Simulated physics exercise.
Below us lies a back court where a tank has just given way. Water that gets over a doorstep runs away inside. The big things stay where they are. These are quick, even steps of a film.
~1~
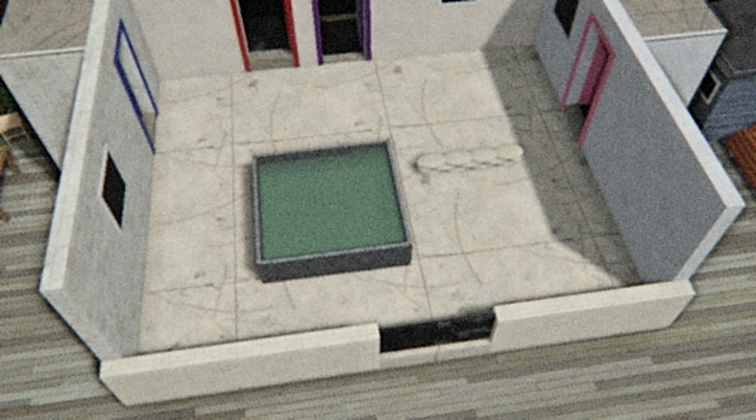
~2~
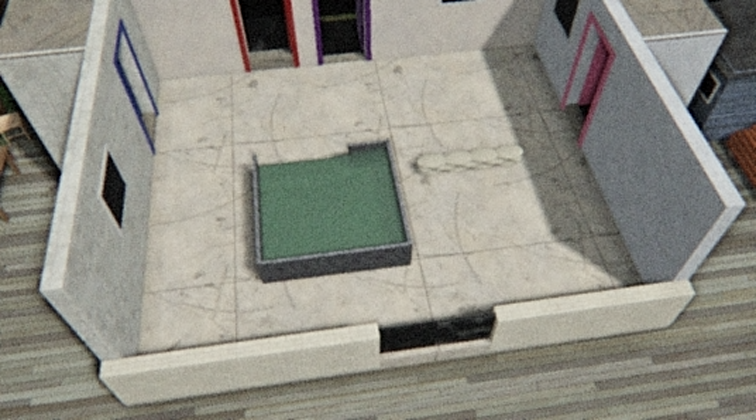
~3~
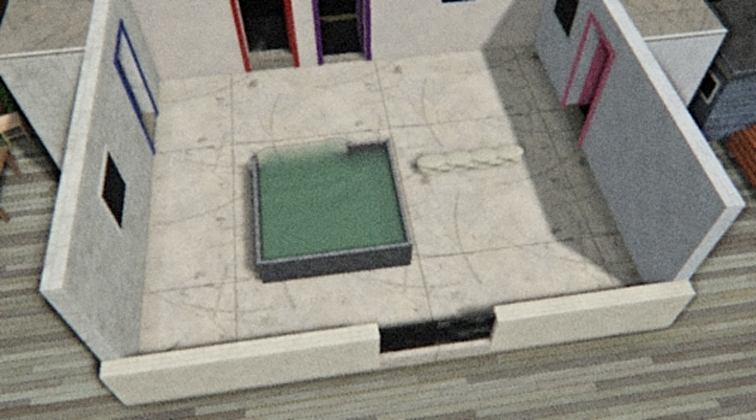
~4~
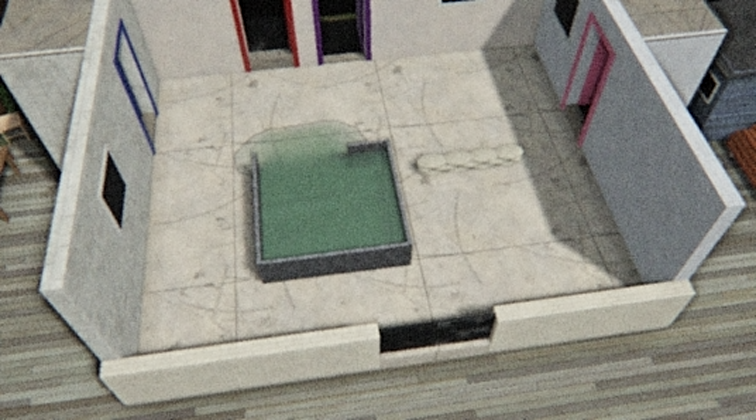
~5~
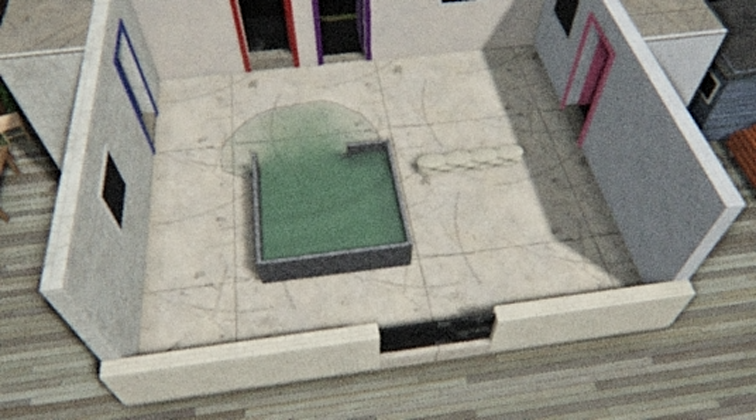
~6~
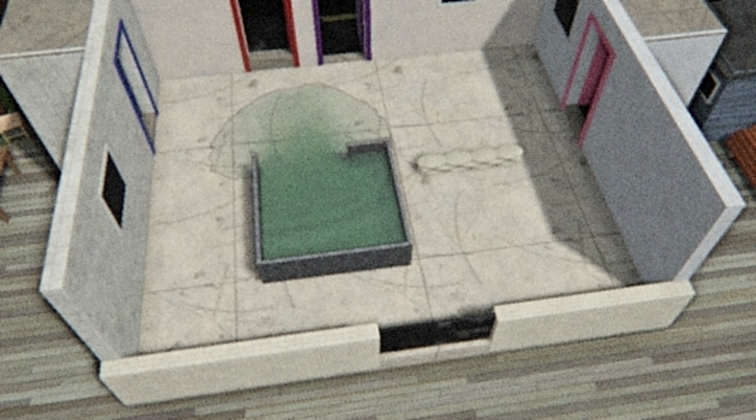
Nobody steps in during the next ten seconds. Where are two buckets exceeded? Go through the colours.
The blue door holds within the limit; the red door holds within the limit; the pink door holds within the limit; the purple door floods.
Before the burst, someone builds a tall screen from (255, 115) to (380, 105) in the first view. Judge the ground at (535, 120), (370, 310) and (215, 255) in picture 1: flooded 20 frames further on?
In turn: Awash, dry, clear.
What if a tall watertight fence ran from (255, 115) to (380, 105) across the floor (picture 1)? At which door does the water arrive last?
It is the purple-painted one.
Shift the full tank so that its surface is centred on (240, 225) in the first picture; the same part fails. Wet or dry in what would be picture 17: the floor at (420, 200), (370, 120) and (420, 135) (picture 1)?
In turn: Not flooded, clear, clear.
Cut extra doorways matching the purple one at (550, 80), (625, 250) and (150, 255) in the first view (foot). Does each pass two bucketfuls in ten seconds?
In that order: Floods, keeps below it, keeps below it.
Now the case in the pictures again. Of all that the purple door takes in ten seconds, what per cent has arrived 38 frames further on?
Roughly 85 per cent.
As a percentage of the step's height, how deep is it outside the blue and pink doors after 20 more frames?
Near 110 and 0 in a hundred.
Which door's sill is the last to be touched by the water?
That is the pink door.
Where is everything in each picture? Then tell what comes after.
Still water in the tank at (328, 200), in the first frame.
Water pours out on the tank's far side and has run to a hidden place, in the second frame.
Water pours out on the tank's far side and has run to (348, 145), in the third frame.
Water pours out on the tank's far side and has run to (342, 125), in the fourth frame.
The front is at (320, 103), out from the gap on the tank's far side, in the fifth frame.
Water pours out on the tank's far side and has run to (318, 87), in the sixth frame.
A moment on, water covers 20 % of the floor; the blue door not reached, the red door wet at the sill, nothing in, the pink door not reached, the purple door under two buckets in.
Next, water covers 25 % of the floor; the blue door wet at the sill, nothing in, the red door wet at the sill, nothing in, the pink door not reached, the purple door over two buckets in.
Then, water covers 30 % of the floor; the blue door under two buckets in, the red door wet at the sill, nothing in, the pink door not reached, the purple door far over two buckets in.
Later, water covers 60 % of the floor; the blue door under two buckets in, the red door wet at the sill, nothing in, the pink door wet at the sill, nothing in, the purple door far over two buckets in.
In the end, water covers 85 % of the floor; the blue door under two buckets in, the red door wet at the sill, nothing in, the pink door wet at the sill, nothing in, the purple door far over two buckets in.
